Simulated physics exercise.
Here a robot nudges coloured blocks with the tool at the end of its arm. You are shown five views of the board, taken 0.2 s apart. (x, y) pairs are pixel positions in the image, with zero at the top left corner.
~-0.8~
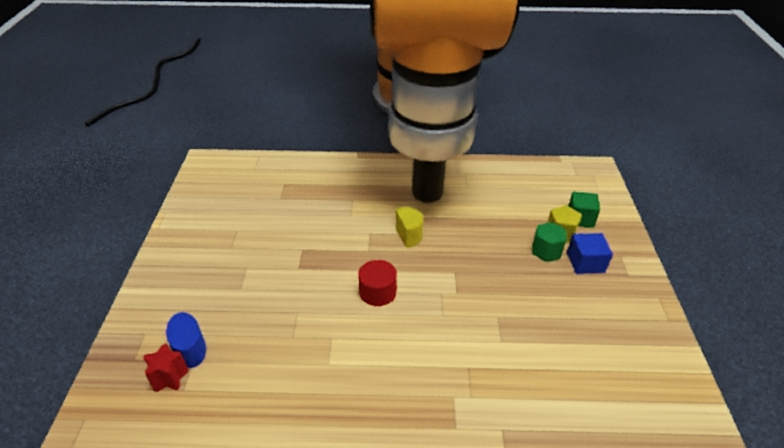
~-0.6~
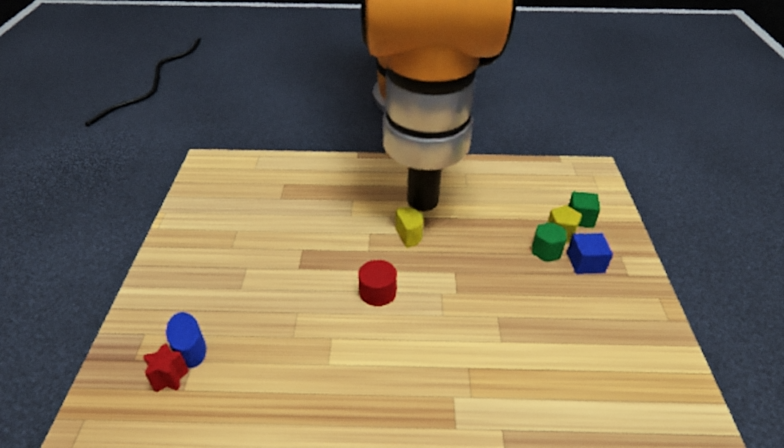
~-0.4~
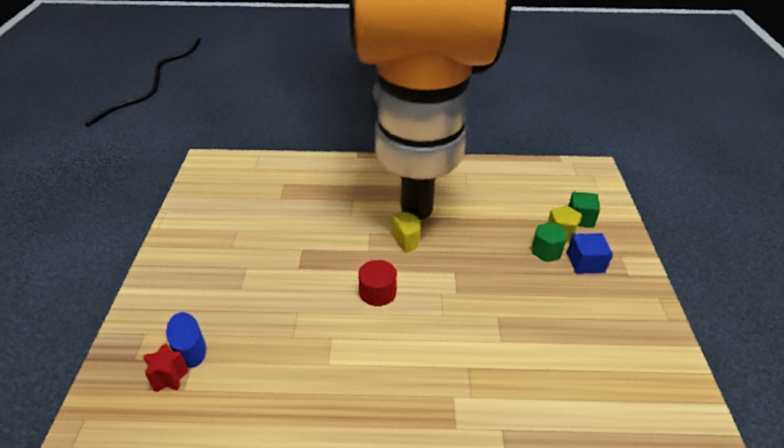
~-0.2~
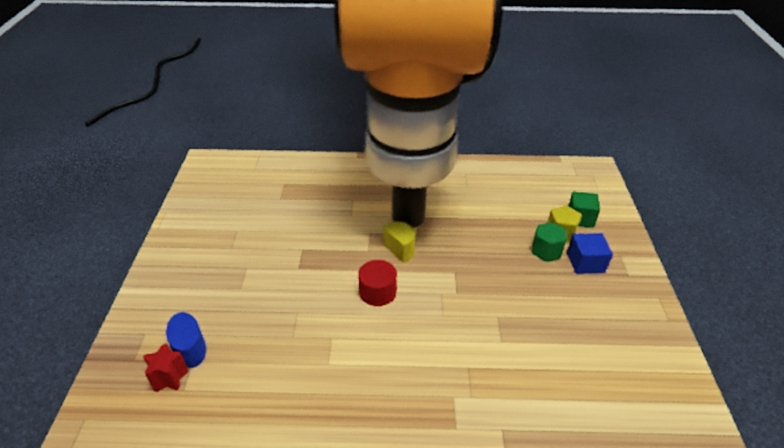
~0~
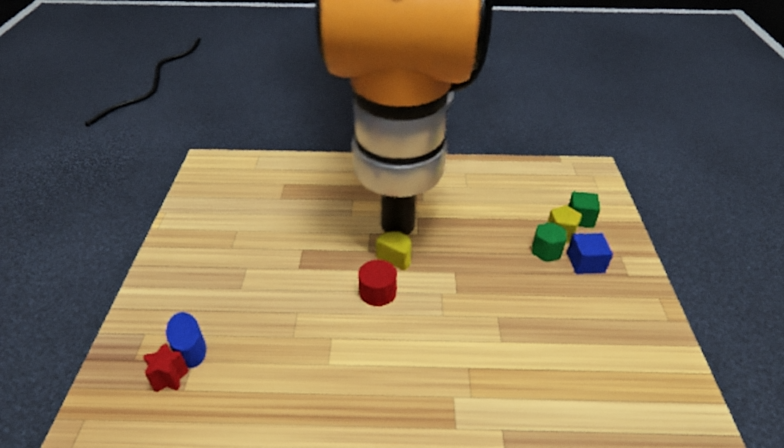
A robot arm nudges the yellow block a short way toward the red round block.
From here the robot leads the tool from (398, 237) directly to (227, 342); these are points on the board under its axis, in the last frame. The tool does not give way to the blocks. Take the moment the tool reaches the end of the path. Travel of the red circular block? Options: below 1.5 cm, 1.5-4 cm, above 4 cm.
It gets moved under 1.5 cm.
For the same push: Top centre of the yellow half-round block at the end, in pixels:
Its top middle will sit at (387, 255).
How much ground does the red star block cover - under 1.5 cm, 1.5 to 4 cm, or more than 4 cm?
The best fit is under 1.5 cm.
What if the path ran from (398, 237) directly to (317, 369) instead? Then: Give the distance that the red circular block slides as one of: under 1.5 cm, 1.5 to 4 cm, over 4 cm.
Travels over 4 cm.
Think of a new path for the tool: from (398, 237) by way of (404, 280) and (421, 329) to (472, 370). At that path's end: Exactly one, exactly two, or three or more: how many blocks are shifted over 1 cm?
Total: Two.
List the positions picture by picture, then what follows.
Tip of the tool (427, 194), middles of tops, red star block (160, 359), blue oval block (182, 330), red circular block (378, 273), yellow half-round block (410, 216), in the first frame.
Tool (423, 202), nothing pushed, in the second frame.
Tool (417, 210), yellow half-round block (407, 221), in the third frame.
Tool (408, 219), yellow half-round block (401, 231), in the fourth frame.
Tool (398, 227), red star block (160, 359), blue oval block (182, 330), red circular block (378, 273), yellow half-round block (396, 240), in the fifth frame.
The first path, step by step. One third of the way, tool (346, 258); red circular block (376, 278); yellow half-round block (387, 255), turned 35° anticlockwise.
Two thirds of the way, tool (288, 292); red circular block (376, 278); yellow half-round block (387, 255), turned 35° anticlockwise.
At the end, tool (223, 331); red star block unmoved; blue oval block unmoved; red circular block (376, 278); yellow half-round block (387, 255), turned 35° anticlockwise.
